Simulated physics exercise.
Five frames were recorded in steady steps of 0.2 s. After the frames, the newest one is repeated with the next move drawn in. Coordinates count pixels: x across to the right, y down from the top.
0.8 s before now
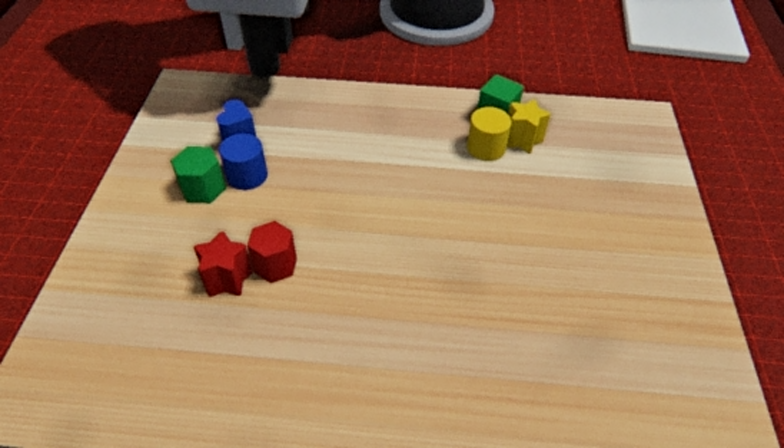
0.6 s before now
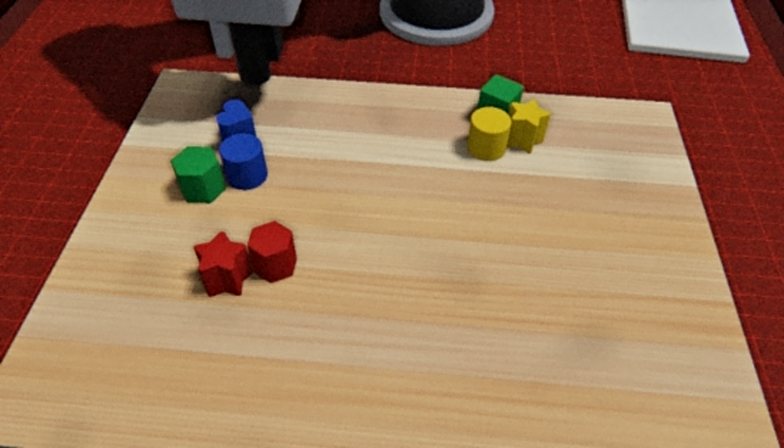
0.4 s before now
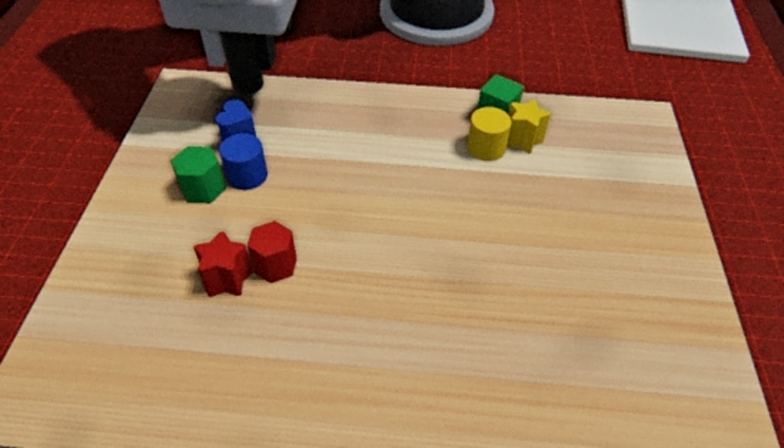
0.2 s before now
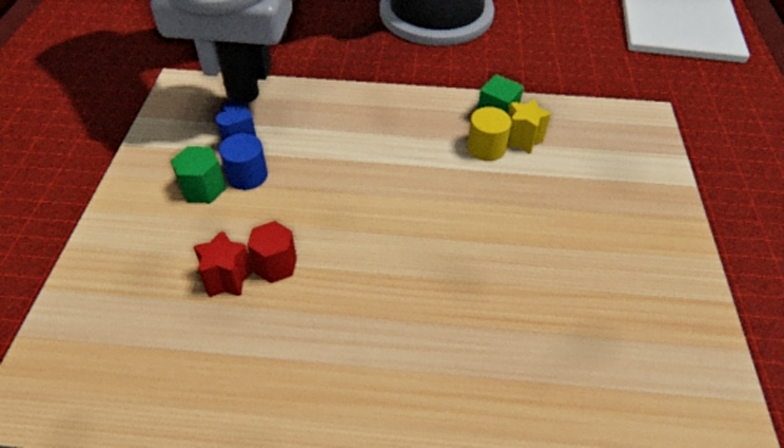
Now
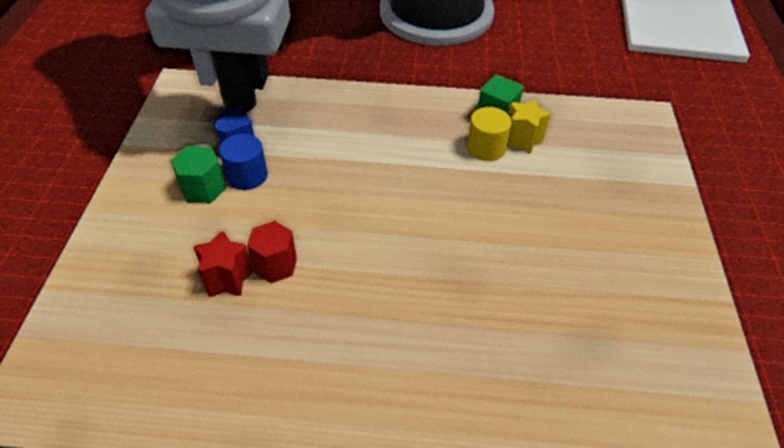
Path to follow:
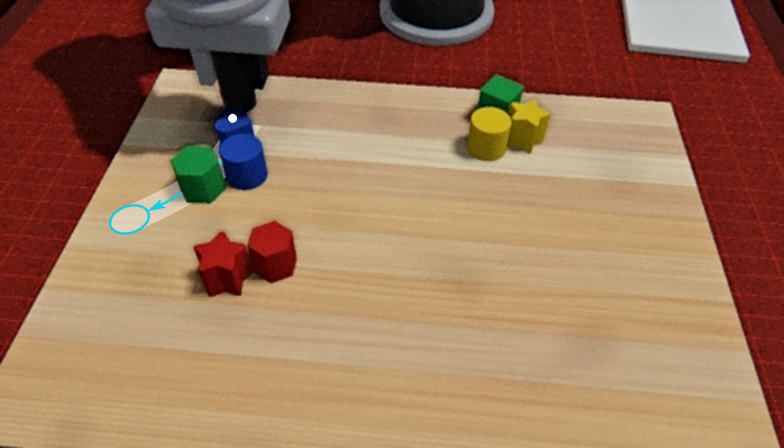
The black tool moves down and slightly left to the blue heart-shaped block behind the blue cylinder.
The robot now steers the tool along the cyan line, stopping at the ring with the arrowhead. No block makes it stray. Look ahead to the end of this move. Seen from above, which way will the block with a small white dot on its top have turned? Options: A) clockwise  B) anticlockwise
I choose B.
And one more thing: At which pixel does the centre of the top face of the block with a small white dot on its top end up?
For the centre of its top, I'd go with (211, 170).
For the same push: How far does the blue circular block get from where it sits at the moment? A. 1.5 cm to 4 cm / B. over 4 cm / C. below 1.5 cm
(A)
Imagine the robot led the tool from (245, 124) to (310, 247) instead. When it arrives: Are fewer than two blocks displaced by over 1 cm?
My answer is no.
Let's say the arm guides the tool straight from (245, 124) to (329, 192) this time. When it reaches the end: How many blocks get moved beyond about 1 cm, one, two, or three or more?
The answer will be two.
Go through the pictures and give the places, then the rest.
The first frame shows tool tip (265, 69); block tops, green hexagonal block (194, 160); blue heart-shaped block (234, 112); blue circular block (240, 147).
The second frame shows tool (256, 77); blocks unchanged.
The third frame shows tool (248, 86); blocks unchanged.
The fourth frame shows tool (243, 95); blocks unchanged.
The fifth frame shows tool (241, 105); green hexagonal block (194, 160); blue heart-shaped block (233, 118); blue circular block (240, 147).
Path on the board, from (245, 124) via (223, 159) and (184, 192), ending at (130, 219); the dot is on the blue heart-shaped block.
What follows on the original path. One third of the way, tool (218, 140); green hexagonal block (186, 174), turned 45° clockwise; blue heart-shaped block (219, 154), turned 30° anticlockwise; blue circular block (249, 167).
Two thirds of the way, tool (177, 173); green hexagonal block (167, 193), turned 50° clockwise; blue heart-shaped block (211, 170), turned 95° anticlockwise; blue circular block (253, 169).
At the end, tool (120, 200); green hexagonal block (157, 205), turned 20° clockwise; blue heart-shaped block (211, 170), turned 95° anticlockwise; blue circular block (253, 169).
